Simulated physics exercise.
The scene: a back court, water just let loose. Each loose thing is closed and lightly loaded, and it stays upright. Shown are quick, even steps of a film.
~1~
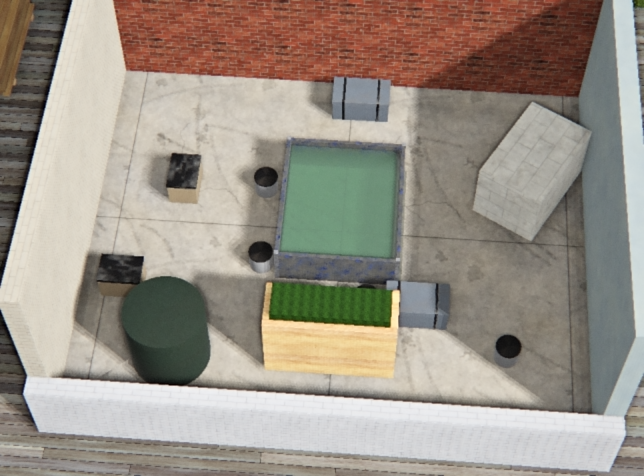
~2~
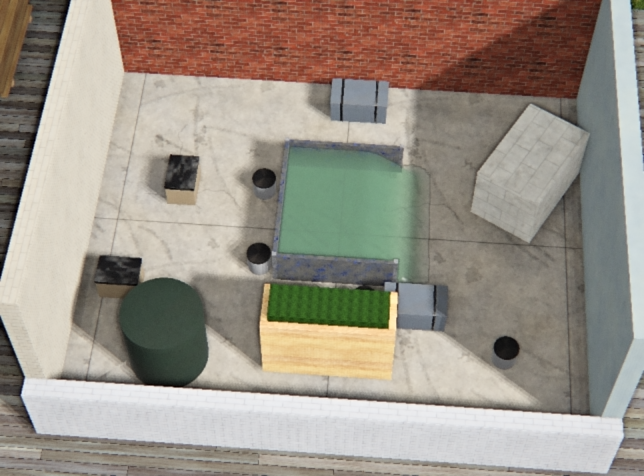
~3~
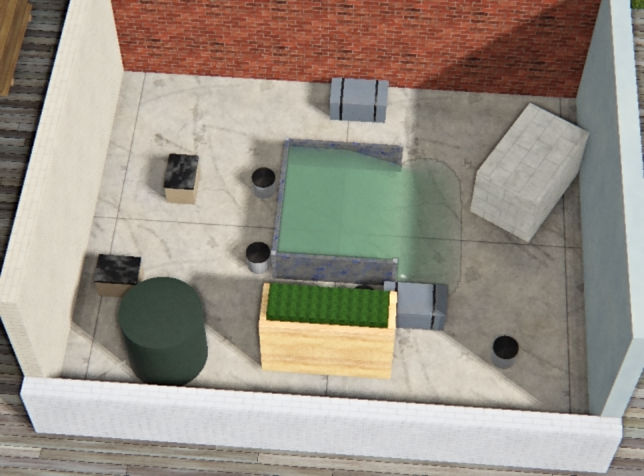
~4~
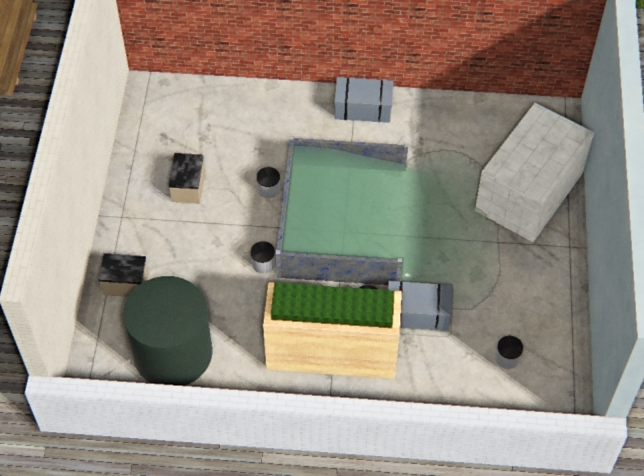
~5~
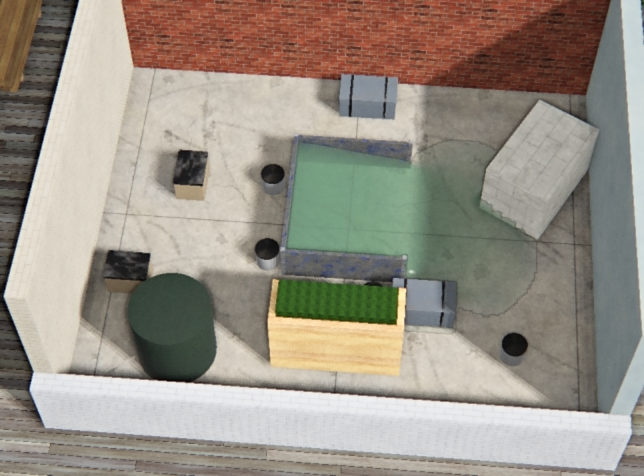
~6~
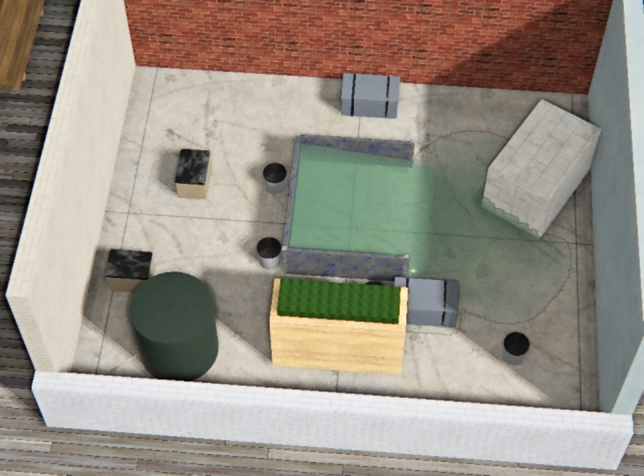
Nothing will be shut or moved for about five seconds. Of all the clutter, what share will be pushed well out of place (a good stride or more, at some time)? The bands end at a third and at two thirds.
The part that gets shoved well aside falls short of a third.
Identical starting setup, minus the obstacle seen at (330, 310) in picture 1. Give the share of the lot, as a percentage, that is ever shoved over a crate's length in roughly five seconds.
Around 0%.
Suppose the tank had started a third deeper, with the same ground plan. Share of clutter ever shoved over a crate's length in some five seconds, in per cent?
About 10 %.
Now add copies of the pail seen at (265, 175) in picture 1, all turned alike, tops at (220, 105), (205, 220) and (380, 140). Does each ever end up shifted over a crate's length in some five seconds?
Listed in sequence, the answers are remains nearby, remains nearby and remains nearby.
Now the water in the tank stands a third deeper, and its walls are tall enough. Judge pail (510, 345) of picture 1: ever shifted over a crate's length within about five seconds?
For that one, it's beyond that distance.
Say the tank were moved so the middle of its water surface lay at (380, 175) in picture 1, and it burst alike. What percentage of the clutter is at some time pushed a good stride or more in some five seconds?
The share comes to close to 10 percent.
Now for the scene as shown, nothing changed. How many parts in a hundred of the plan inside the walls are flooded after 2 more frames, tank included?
25 %.
A moment on, 0 of 8 are well off their spots; 0 afloat.
Next, 0 of 8 are well off their spots; 0 afloat.
Later, 0 of 8 are well off their spots; 0 afloat.
In the end, 0 of 8 are well off their spots, and 0 have been at some point; 1 afloat.
